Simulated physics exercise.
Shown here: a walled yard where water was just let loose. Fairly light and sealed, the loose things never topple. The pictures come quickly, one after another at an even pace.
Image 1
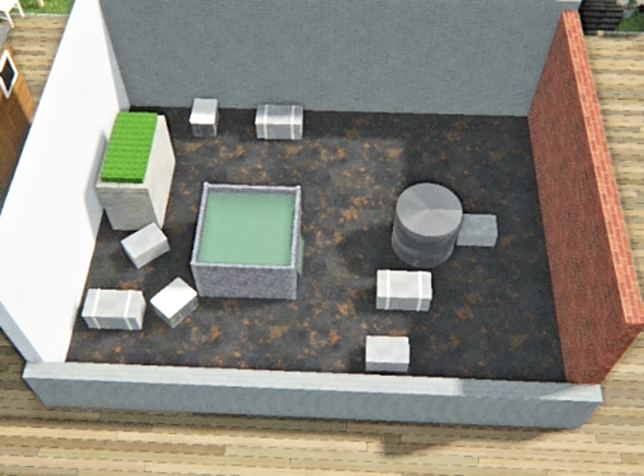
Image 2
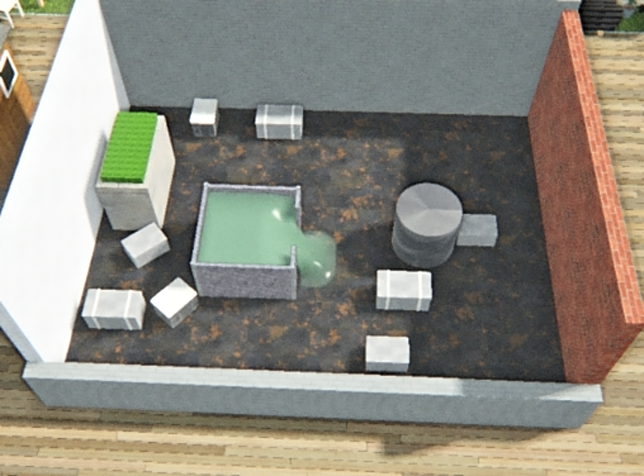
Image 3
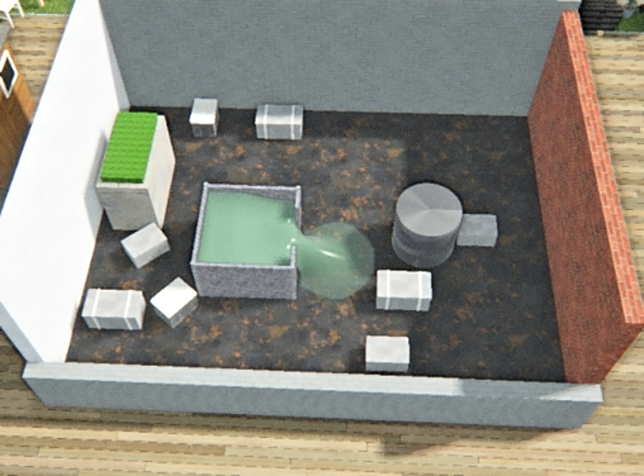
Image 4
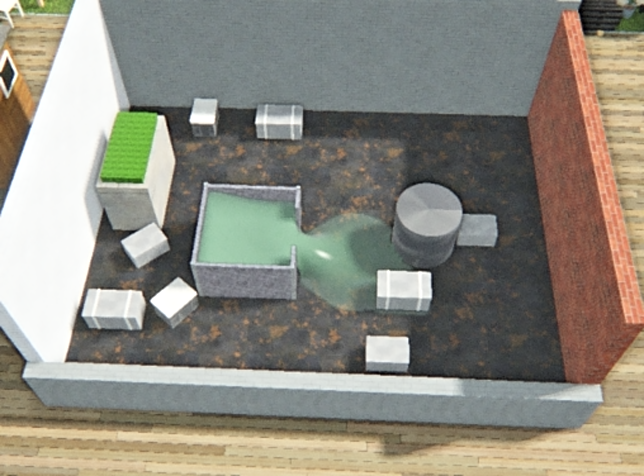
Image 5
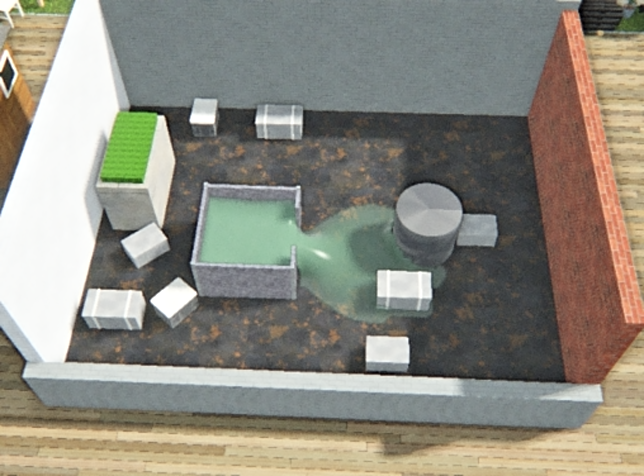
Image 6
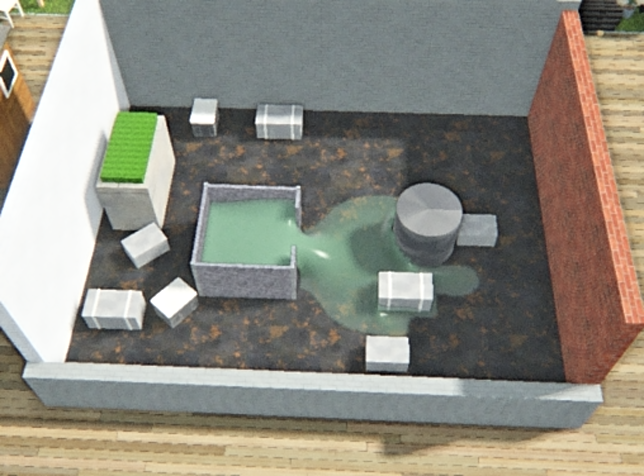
Green water pours through a gap in the right side of a square grey-walled tank and spreads rightward across the dark, rust-speckled floor, flowing around a grey cylinder and a pale box. The walled yard is seen from above, with a white wall at left and red brick at right. Pale boxes and a grass-topped block stay put, and the camera remains still.
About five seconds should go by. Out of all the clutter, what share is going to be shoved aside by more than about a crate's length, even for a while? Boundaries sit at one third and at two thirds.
The share is fewer than one third.
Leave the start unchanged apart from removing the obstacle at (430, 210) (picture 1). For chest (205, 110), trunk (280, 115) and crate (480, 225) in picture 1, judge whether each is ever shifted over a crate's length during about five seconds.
First one never went far; second one never went far; third one never went far.
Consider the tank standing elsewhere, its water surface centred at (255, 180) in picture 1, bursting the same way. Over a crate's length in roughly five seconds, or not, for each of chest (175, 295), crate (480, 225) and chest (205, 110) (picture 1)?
In turn: Under that mark, under that mark, under that mark.
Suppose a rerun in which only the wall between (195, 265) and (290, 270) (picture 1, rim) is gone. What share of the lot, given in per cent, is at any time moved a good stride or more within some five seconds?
I'd say near 40 %.
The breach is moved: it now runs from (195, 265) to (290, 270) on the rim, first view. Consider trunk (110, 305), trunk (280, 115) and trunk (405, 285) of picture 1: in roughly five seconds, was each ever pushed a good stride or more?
Working through them in order, the first gets shoved clear, the second not displaced that far and the last not displaced that far.
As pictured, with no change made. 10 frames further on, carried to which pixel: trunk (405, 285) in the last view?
Look for it near pixel (535, 369).
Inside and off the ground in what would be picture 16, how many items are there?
Count: 1.
A moment on, 0 of 8 are well off their spots; 0 afloat.
Next, 1 of 8 are well off their spots; 1 afloat.
Later, 1 of 8 are well off their spots; 1 afloat.
In the end, 1 of 8 are well off their spots, and 1 have been at some point; 1 afloat.
